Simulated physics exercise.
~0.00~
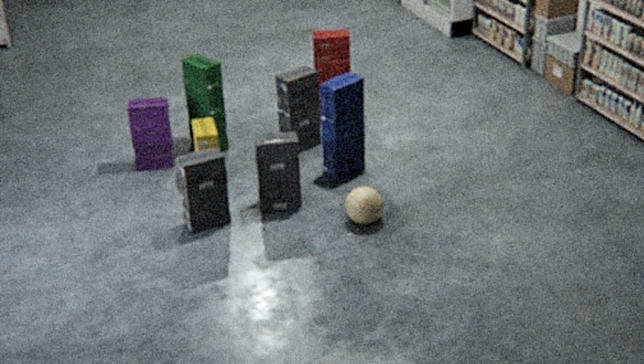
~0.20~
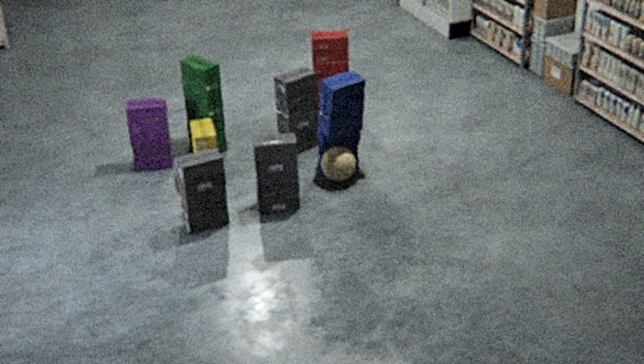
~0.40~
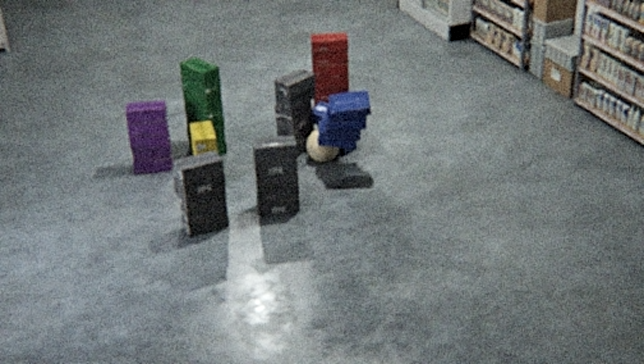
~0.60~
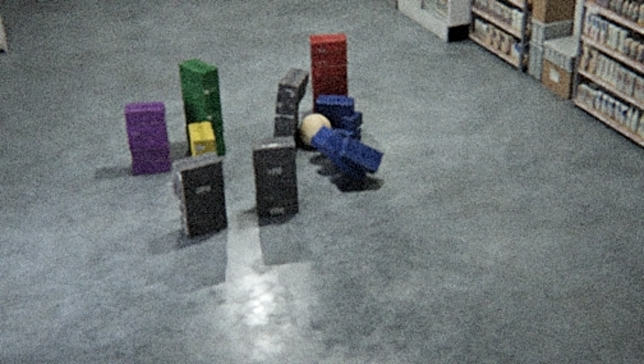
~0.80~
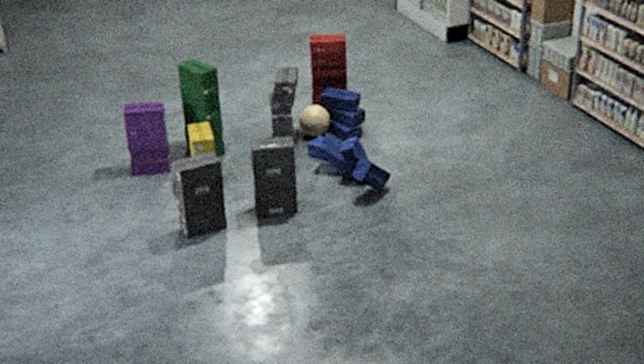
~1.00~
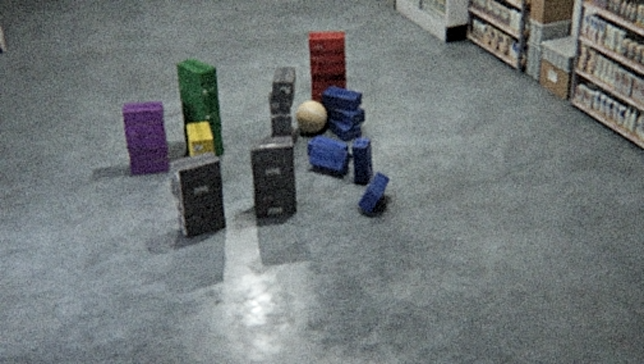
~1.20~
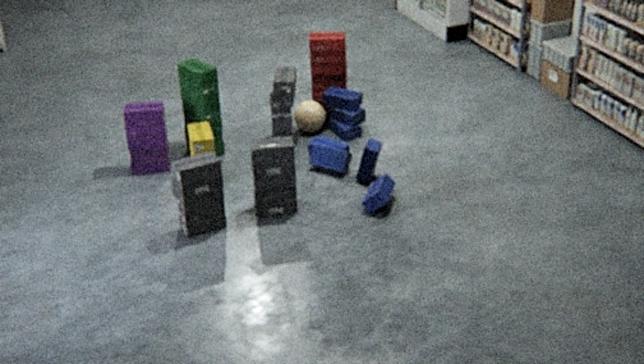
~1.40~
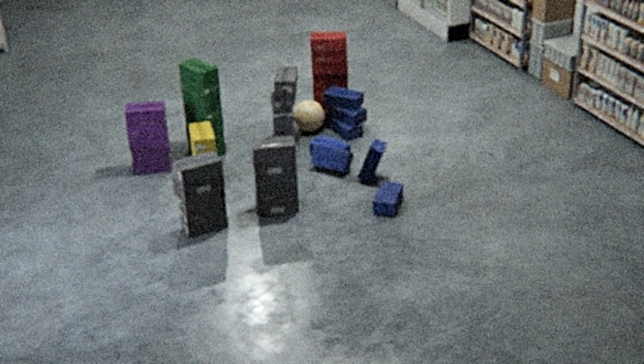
The clip opens on a grey floor where coloured and dark towers of boxes stand together, with a pale wooden ball at the right, in front of the blue tower. The ball rolls away and to the left, striking the base of the blue tower. Its lower boxes are shoved back while the upper ones tip and drop toward the viewer, and the dark tower beside it is knocked askew. The top blue box tumbles to the right and ends upside down. At the end, the ball barely moves between the crooked dark tower and a low blue stack, while the other towers remain upright.
